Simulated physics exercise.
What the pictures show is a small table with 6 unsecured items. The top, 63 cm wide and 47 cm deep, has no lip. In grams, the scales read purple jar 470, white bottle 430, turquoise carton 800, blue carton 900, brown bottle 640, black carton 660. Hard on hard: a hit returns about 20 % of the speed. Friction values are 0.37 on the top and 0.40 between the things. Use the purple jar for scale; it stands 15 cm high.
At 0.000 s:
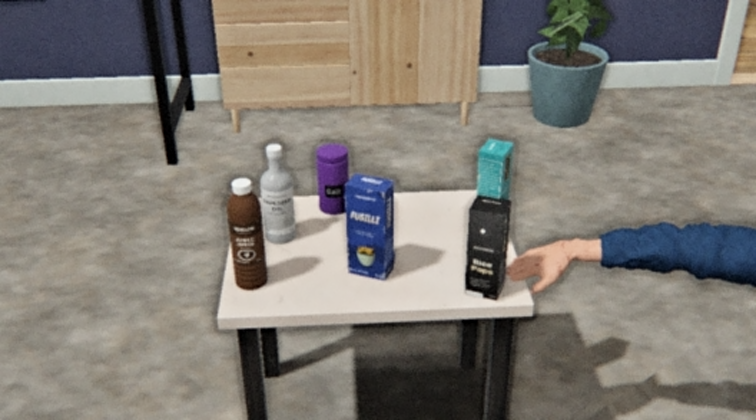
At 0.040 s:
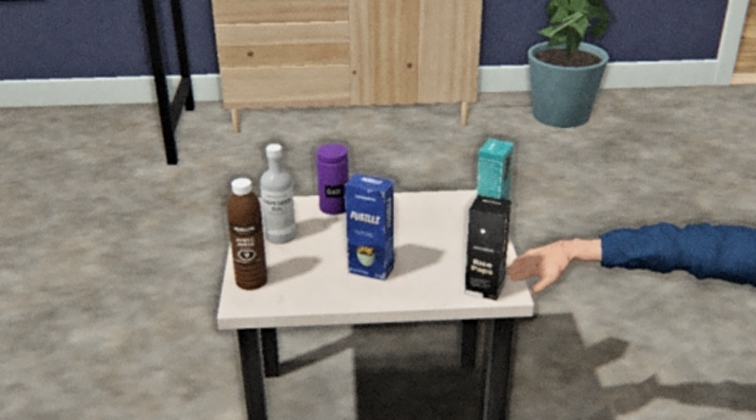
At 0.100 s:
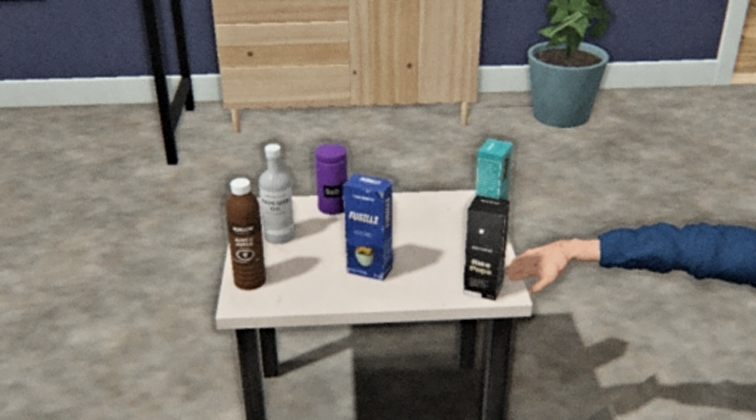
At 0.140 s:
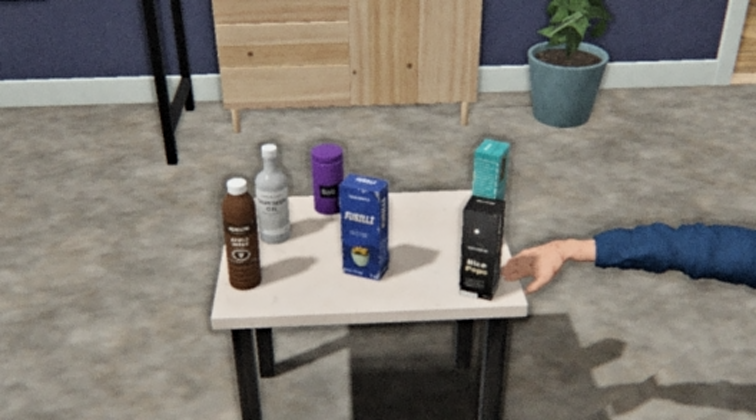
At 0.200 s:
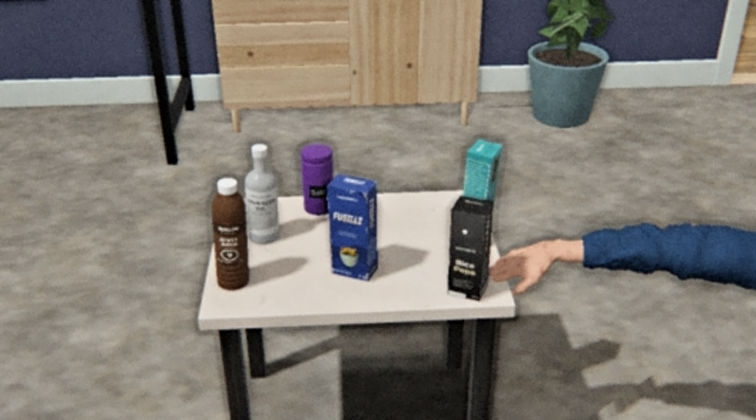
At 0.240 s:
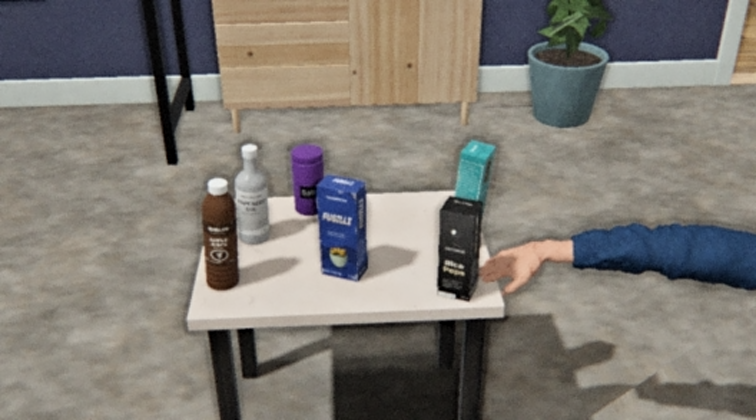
The video shows a small white table holding bottles, cartons and a purple jar, with a blue-sleeved arm reaching in at the right; the table then slides slightly left, carrying the items along as the hand moves with it.
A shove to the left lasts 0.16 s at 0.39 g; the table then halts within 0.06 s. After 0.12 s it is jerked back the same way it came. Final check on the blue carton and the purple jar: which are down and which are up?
Blue carton up, purple jar up.
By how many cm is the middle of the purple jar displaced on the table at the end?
I'd say about 0 cm between start and finish.
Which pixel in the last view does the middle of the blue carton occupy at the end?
Roughly at pixel (370, 228).
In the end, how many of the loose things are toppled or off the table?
Total: 4.
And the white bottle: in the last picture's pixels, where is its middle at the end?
Look near (254, 397) and you'll find it.
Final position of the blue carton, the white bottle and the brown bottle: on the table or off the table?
Well, the blue carton does not come off, the white bottle does come off, and the brown bottle does come off.
Around 0.54 s, table shifted 3 cm; white bottle and brown bottle now off the table; purple jar shifted 3 cm near (308, 180); blue carton shifted 3 cm near (342, 229).
Around 0.64 s, turquoise carton on its side; black carton at 3° to upright.
Around 0.84 s, turquoise carton on its side; black carton at 22° to upright.
Around 1.24 s, black carton now off the table; turquoise carton on its side.
Finally (1.6 s), off the table and tipped over, white bottle, brown bottle and black carton; on their side or leaning hard on the table, turquoise carton; the other 2 still in place (within 5 cm). Final places as that camera would see them, blue carton near (370, 228), purple jar near (334, 180).
